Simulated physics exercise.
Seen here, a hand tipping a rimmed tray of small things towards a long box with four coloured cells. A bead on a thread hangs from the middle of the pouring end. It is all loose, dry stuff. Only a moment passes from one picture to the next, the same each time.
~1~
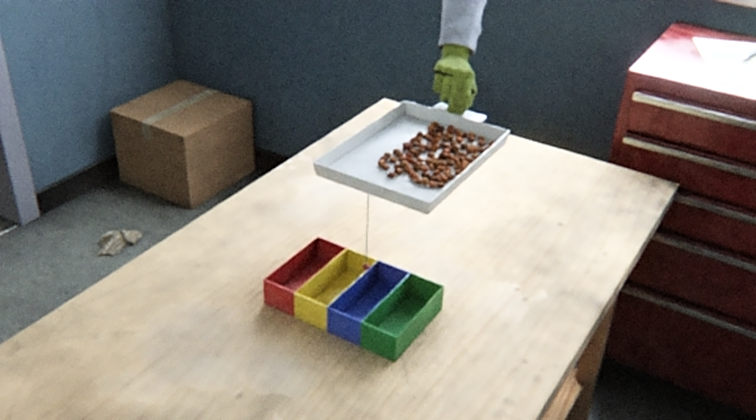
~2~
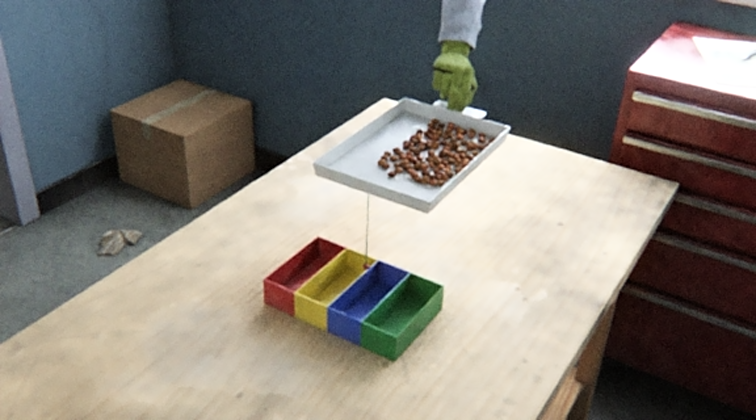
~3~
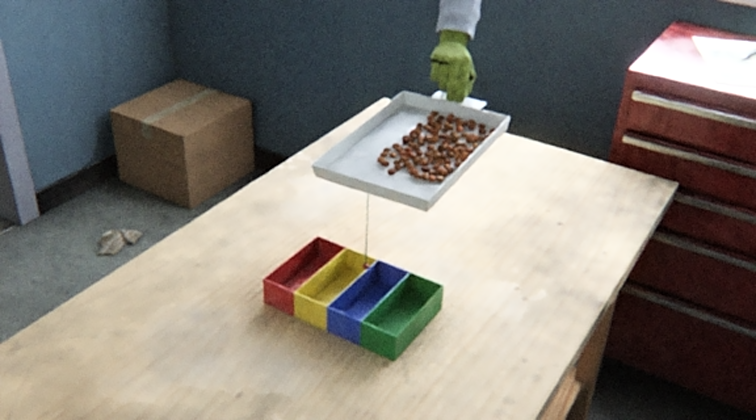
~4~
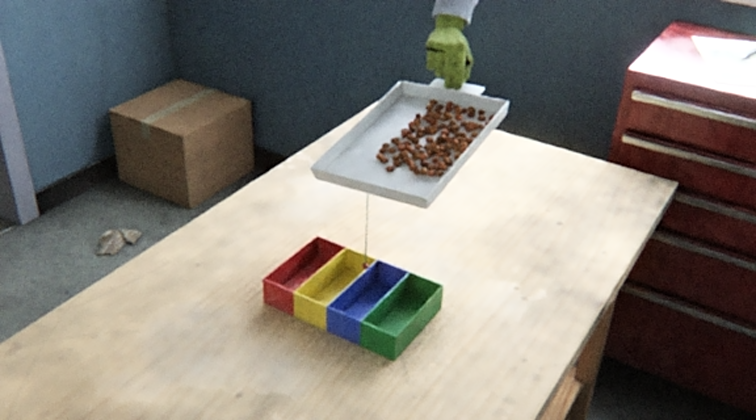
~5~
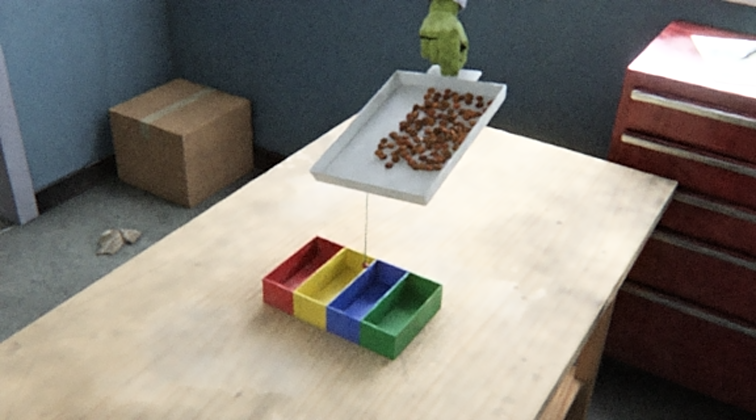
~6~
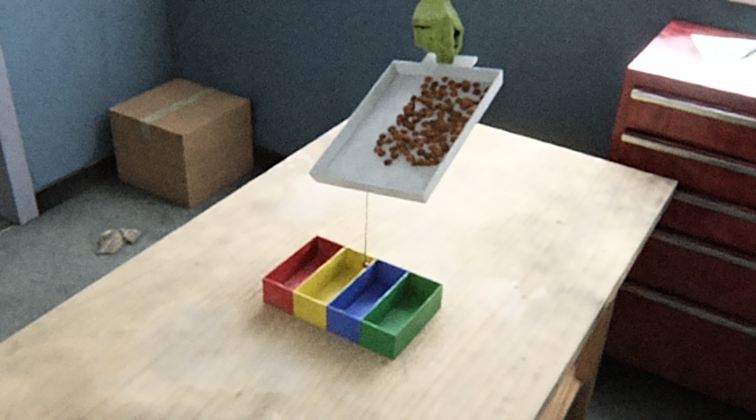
The clip opens on a gloved hand holding a pale rimmed tray of brown kibble level above a box with red, yellow, blue and green cells, a bead hanging on a thread. The hand gradually raises the far end, tipping the tray clearly towards its left front corner, while the box stays still.
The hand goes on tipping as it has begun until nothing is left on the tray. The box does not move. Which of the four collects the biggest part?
Most goes to the red cell.
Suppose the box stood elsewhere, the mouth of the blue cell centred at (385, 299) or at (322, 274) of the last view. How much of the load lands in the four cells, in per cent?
About 60 and 100 per cent.
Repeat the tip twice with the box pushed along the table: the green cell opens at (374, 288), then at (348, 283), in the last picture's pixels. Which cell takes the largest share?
At the first place that yellow cell, at the second the blue cell.
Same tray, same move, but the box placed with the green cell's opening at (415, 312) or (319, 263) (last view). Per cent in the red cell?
First some 60, then 0 per cent.
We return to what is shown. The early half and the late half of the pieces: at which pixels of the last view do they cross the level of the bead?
First near (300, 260), later near (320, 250).
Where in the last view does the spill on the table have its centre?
At about (172, 298).
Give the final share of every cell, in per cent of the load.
Red cell near 70; yellow cell near 20; blue cell near 0; green cell near 0.
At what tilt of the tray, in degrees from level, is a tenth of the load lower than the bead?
Roughly 85°.
Soon, tray tipped steeply; most on the tray; a small part falling or outside the box.
A while on, tray tipped past a quarter turn; about a quarter on the tray; about a third in the red cell; a small part in the yellow cell; about a quarter falling or outside the box.
Towards the end, tray tipped past a quarter turn; about two thirds in the red cell; about a quarter in the yellow cell; a stray few in the blue cell; a small part falling or outside the box.
Finally, tray tipped past a quarter turn; about two thirds in the red cell; about a quarter in the yellow cell; a stray few in the blue cell; none in the green cell; a small part outside the box.
